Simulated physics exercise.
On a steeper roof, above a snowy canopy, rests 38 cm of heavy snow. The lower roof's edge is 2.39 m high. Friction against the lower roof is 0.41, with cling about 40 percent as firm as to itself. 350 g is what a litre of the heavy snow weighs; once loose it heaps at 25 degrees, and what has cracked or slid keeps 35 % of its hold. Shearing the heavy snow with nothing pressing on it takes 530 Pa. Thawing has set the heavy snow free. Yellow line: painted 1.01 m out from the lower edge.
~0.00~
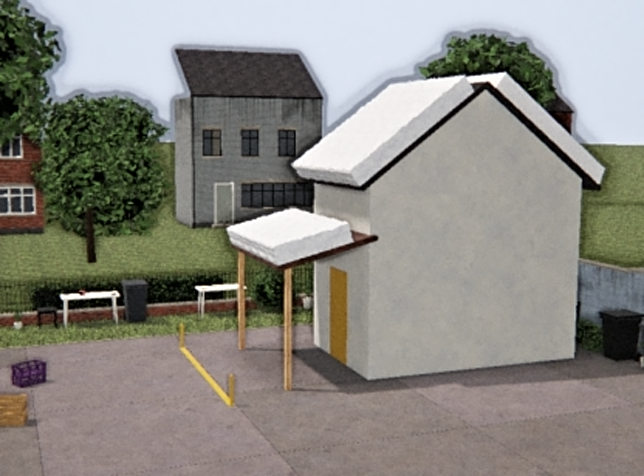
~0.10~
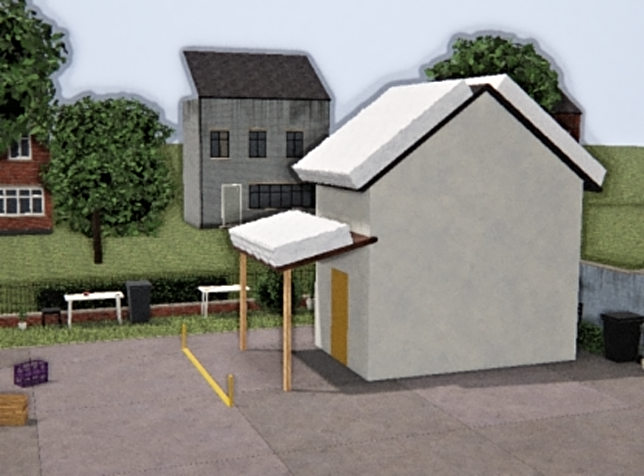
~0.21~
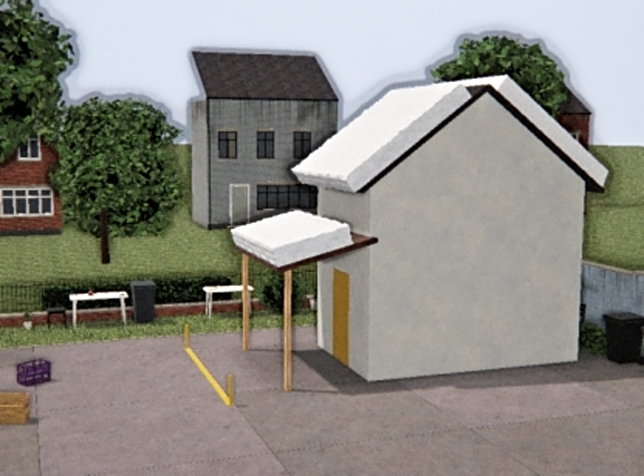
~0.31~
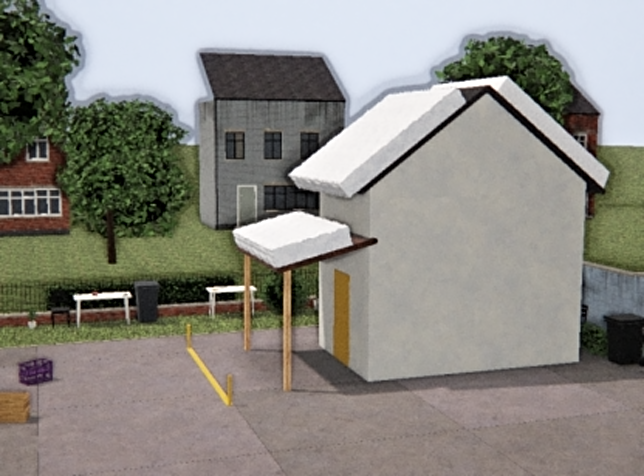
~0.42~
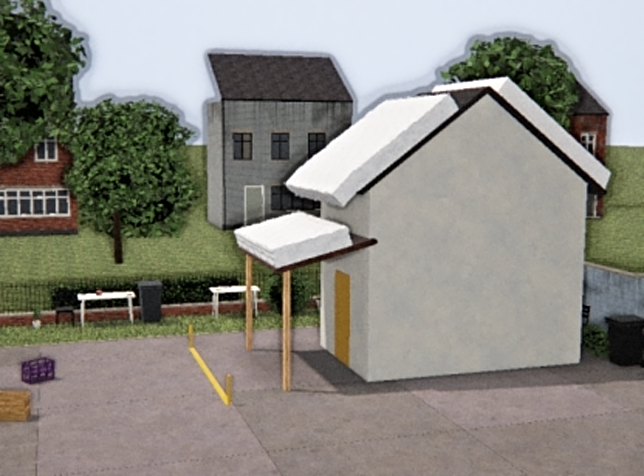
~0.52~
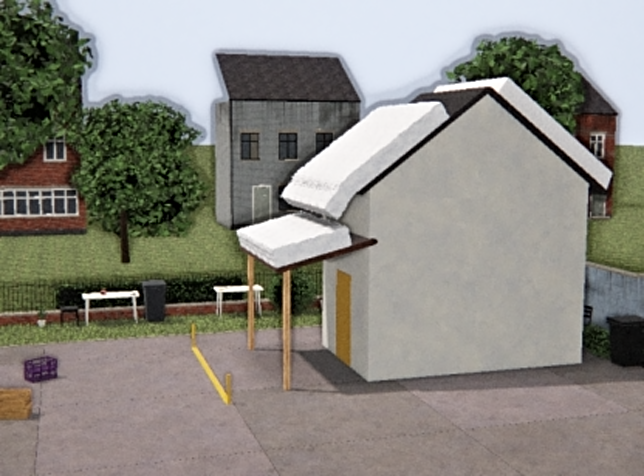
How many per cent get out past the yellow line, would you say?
I would say 65 percent.
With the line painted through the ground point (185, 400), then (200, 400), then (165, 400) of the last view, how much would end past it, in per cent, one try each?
First try around 50 per cent, second around 55 per cent, third around 45 per cent.
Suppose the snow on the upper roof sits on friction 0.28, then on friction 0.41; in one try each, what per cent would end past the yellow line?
First try 60 per cent, second try 55 per cent.
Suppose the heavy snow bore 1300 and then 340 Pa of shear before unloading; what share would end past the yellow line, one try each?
55 %, then 65 %.
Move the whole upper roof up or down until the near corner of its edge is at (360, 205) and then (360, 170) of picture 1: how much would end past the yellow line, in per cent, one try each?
Try 1: Near 60 %; try 2: Near 65 %.
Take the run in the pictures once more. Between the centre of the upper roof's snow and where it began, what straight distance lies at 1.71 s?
I'd put it near 5.2 m.
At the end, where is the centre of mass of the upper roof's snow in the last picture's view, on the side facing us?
The middle sits at about (147, 374).
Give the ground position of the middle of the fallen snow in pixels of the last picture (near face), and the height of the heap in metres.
You'd find it near (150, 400), piled some 0.4 m high.
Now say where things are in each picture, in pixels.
The first frame shows front end of the heavy snow at (359, 175).
The second frame shows front end of the heavy snow at (357, 178), its middle shifted 3.0 cm, 1 % of it past the upper edge, in one piece.
The third frame shows front end of the heavy snow at (354, 182), its middle shifted 11 cm, 4 % of it past the upper edge, in one piece.
The fourth frame shows front end of the heavy snow at (349, 178), its middle shifted 25 cm, 8 % of it past the upper edge, in one piece.
The fifth frame shows front end of the heavy snow at (341, 183), its middle shifted 44 cm, 15 % of it past the upper edge, in one piece.
The sixth frame shows front end of the heavy snow at (332, 201), its middle shifted 69 cm, 23 % of it past the upper edge, cracking.
By 1.07 s, none is below the lower edge and 0 % is past the line.
By 1.71 s, 60 % is below the lower edge and 52 % is past the line.
By 2.36 s, 75 % is below the lower edge and 65 % is past the line.
By 3.00 s, 75 % is below the lower edge and 65 % is past the line.
By 3.10 s, at the end, 75 % is below the lower edge and 65 % is past the line.
